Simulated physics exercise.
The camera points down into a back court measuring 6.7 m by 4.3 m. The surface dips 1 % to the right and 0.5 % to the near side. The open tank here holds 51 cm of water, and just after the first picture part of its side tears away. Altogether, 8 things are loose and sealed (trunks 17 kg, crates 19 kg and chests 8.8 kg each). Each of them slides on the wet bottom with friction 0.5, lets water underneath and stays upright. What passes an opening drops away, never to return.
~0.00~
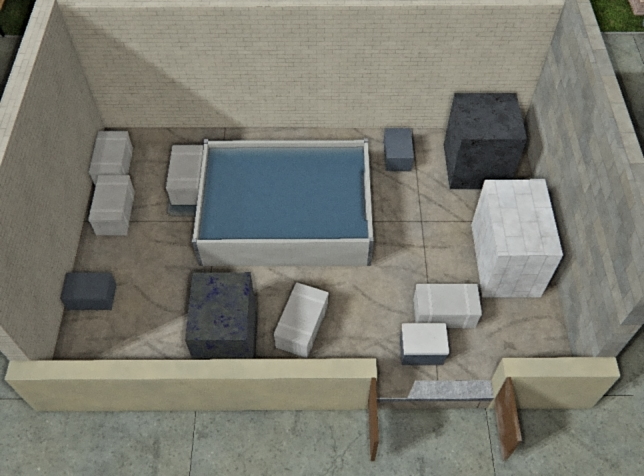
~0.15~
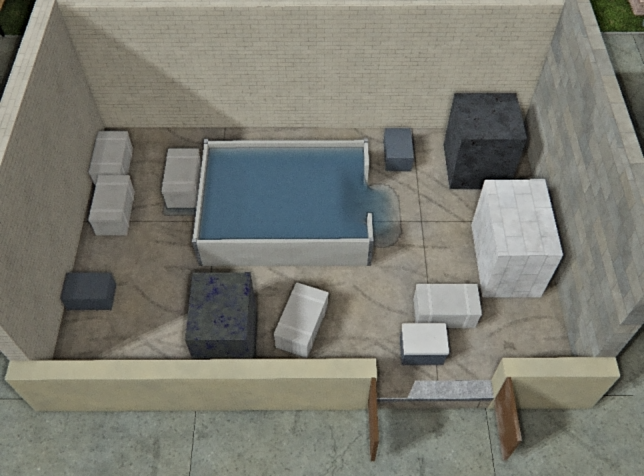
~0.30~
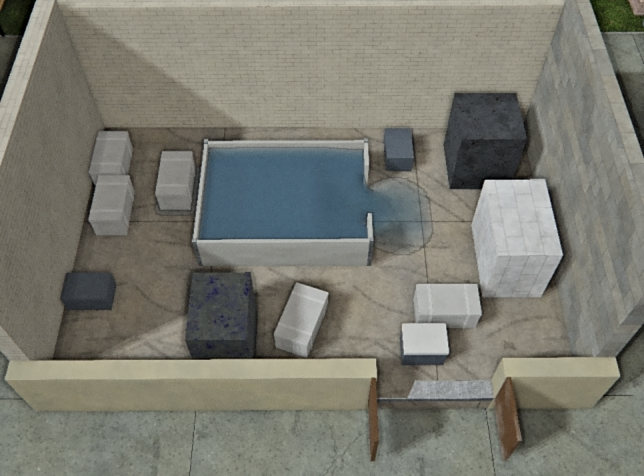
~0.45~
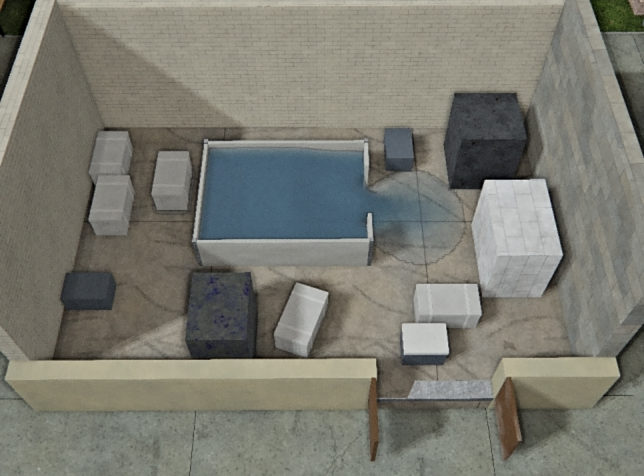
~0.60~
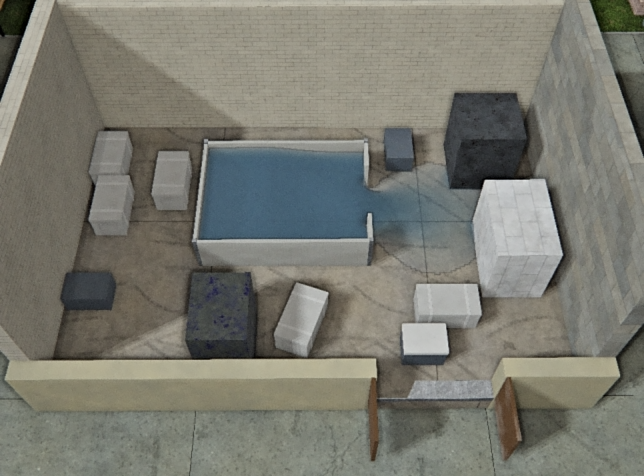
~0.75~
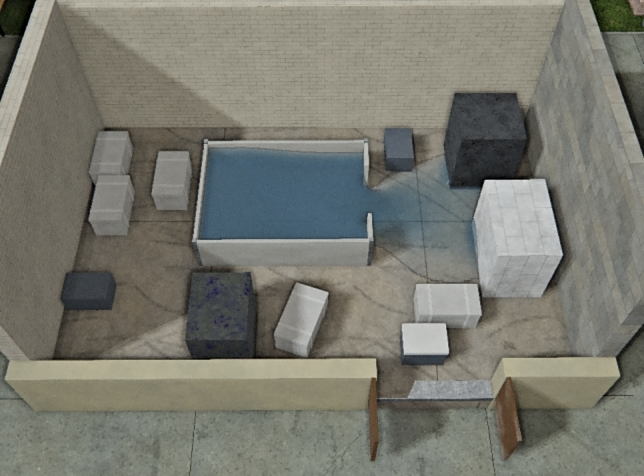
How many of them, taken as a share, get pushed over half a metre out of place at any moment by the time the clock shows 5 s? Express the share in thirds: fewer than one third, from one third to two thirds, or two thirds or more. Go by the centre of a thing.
Fewer than one third.
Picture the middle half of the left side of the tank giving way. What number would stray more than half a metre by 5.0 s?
Count: 3.
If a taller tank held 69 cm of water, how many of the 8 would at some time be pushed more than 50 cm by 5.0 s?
Count under that change: 3.
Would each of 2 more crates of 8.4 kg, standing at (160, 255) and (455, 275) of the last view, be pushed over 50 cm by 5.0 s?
Taking them in order: Below the mark and above the mark.
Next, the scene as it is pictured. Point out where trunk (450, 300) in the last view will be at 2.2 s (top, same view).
About pixel (442, 325).
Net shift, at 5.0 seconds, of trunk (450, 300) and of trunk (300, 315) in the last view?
In that order: 100 cm, 0 cm.
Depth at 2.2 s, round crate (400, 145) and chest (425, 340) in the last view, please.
Close to 3 and 1 centimetres.
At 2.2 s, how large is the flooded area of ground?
Some 12 m2.
After 1.1 s 0 of 8 are over 50 cm from their spots; 0 afloat.
After 2.2 s 0 of 8 are over 50 cm from their spots; 0 afloat.
After 3.5 s 2 of 8 are over 50 cm from their spots; 1 afloat.
After 5.0 s 2 of 8 are over 50 cm from their spots, and 2 have been at some point; 2 afloat.
